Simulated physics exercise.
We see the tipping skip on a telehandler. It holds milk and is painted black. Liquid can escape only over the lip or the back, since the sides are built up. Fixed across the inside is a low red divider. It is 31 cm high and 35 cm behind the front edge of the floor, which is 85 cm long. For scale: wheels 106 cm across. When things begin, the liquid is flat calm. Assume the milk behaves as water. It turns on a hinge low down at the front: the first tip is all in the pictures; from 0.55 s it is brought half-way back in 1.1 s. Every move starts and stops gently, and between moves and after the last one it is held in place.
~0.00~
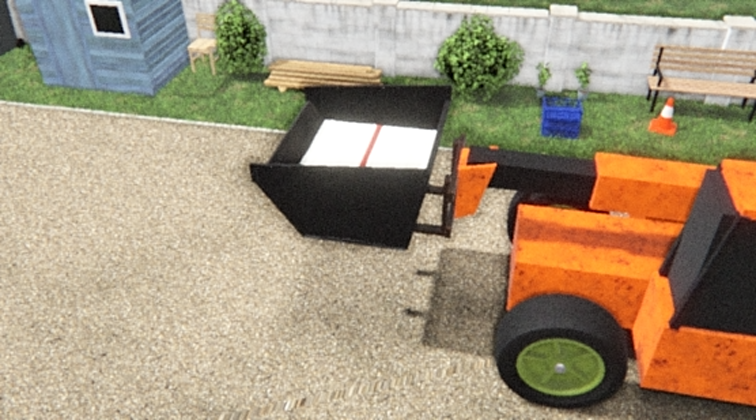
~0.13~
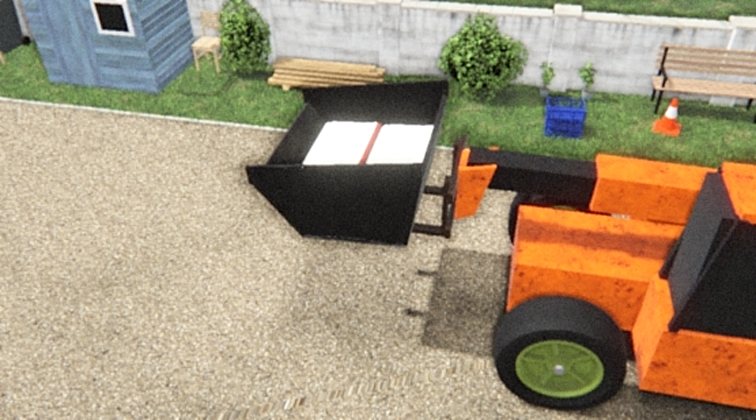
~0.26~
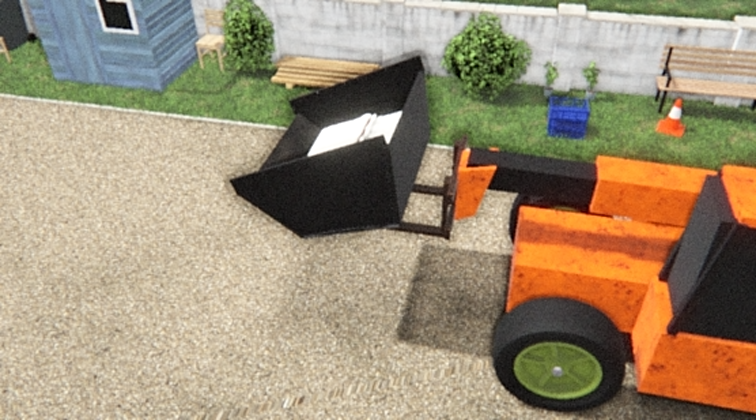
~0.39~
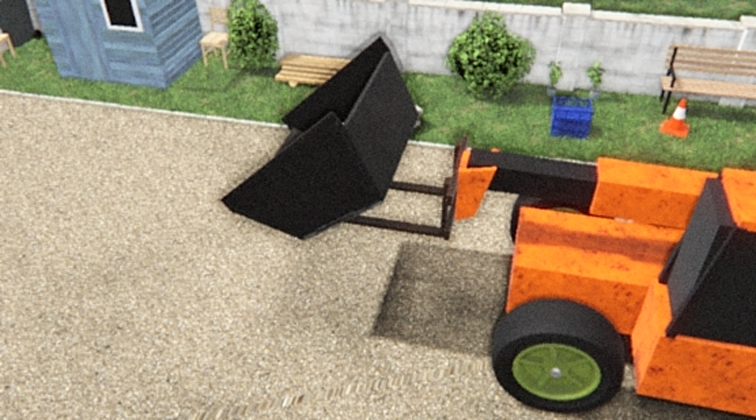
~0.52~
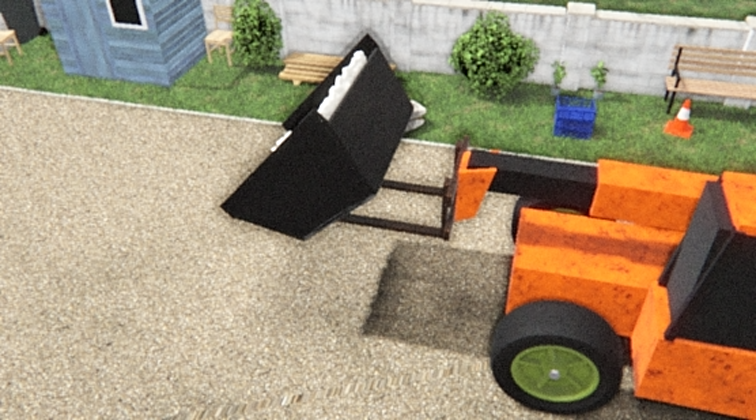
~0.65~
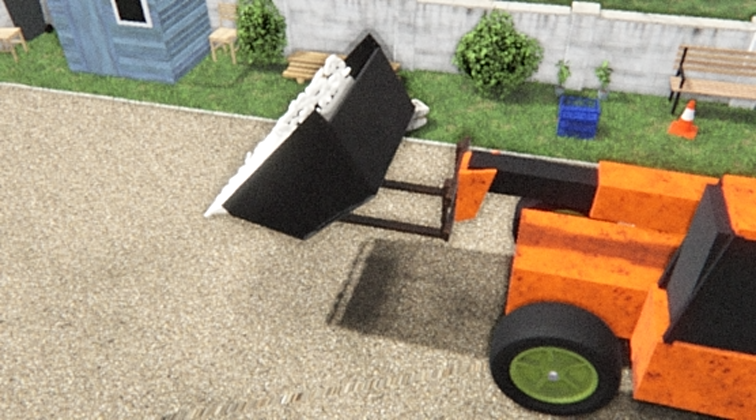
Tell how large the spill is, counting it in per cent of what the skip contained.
It loses close to 38 per cent.
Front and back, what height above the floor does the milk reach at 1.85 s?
I'd put it at about 24 cm in front and about 12 cm behind.
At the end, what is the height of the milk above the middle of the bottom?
I'd put it at some 22 cm.
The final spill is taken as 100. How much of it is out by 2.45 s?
By then it's around 100 per cent.
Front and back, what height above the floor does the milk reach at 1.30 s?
It reads roughly 22 cm up front and 6 cm at the back.
By 1.30 s the skip is at 26° forwards, the surface stands 6 cm at the back and 22 cm at the front; 38 per cent is out, over the front.
By 1.85 s the skip is at 22° forwards, the surface stands 12 cm at the back and 24 cm at the front; 38 per cent is out, over the front.
By 2.45 s the skip is at 22° forwards, the surface stands 9 cm at the back and 26 cm at the front; 38 per cent is out, over the front.
By 4.53 s 38 per cent is out, over the front, 152 of 396 litres.
